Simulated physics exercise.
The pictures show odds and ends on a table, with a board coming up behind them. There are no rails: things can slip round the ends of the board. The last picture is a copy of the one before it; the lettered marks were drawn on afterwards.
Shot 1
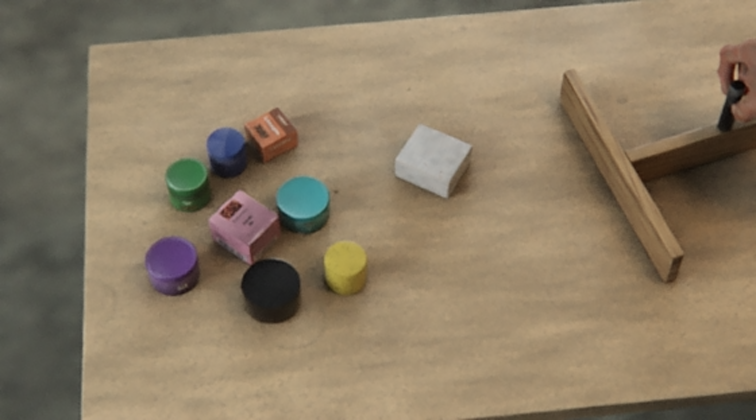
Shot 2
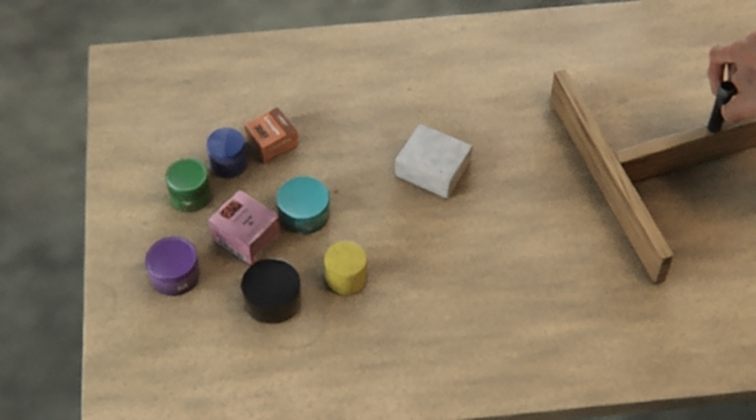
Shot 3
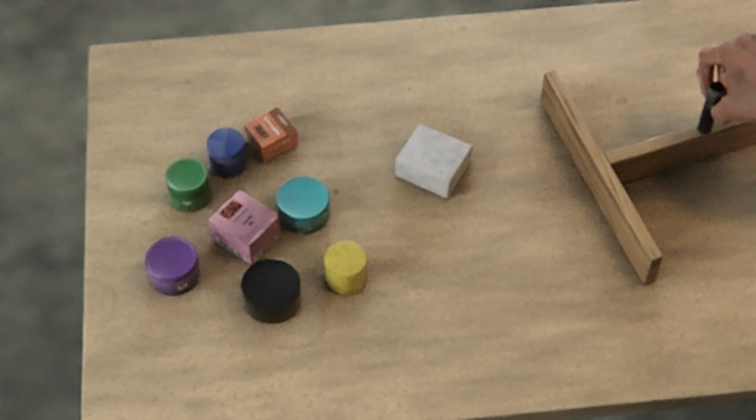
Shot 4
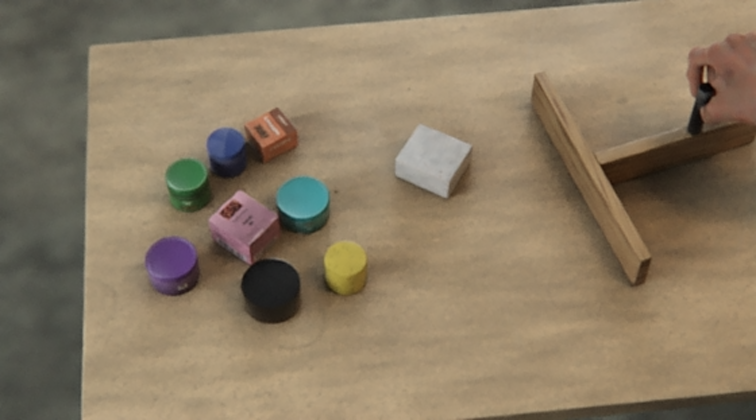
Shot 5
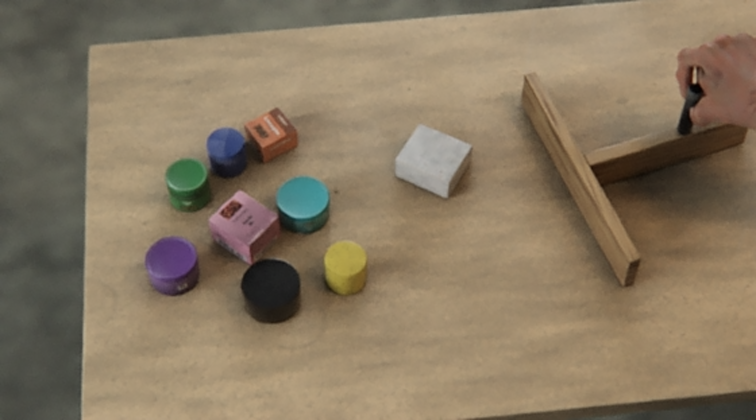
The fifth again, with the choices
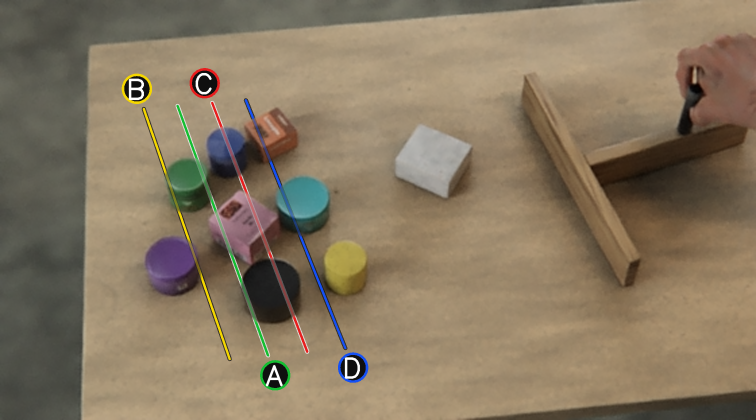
A hand at the right edge grips the dark handle of a T-shaped wooden board on a pale wooden table, seen from above at a slight tilt. On the left sit green, blue, purple, turquoise, black and yellow tubs with orange and pink packets, and a whitish block lies near the middle. The hand slides the board slowly leftward, while everything else and the camera stay still.
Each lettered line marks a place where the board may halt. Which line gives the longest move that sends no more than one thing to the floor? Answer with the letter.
No farther than B.
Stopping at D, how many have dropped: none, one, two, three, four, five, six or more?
The count is none.
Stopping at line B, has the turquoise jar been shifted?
Yes.
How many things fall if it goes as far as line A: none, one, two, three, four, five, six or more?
In all, none.
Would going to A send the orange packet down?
By then, no.
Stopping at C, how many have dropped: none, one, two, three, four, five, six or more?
The count is none.
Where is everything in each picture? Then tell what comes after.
In the first frame, green tub (188, 185); turquoise jar (303, 206); orange packet (271, 135).
In the second frame, board (611, 159); purple tub (173, 266).
In the third frame, board (600, 160); pink packet (245, 228).
In the fourth frame, board (590, 161); white block (433, 161).
In the fifth frame, board (580, 162); green tub (188, 185); turquoise jar (303, 206); orange packet (271, 135).
On the marked copy, A at (220, 223); B at (184, 226); C at (257, 220); D at (292, 216).
Taking B. A third of the way, board (440, 174); white block (379, 172); purple tub (173, 267).
Two thirds of the way, board (298, 187); purple tub (131, 292); pink packet (170, 260).
When it is over, board (185, 197); purple tub (90, 345); green tub (92, 214); none fallen.
As for the rest, A is within the limit but short; C is within the limit but short; D is within the limit but short.
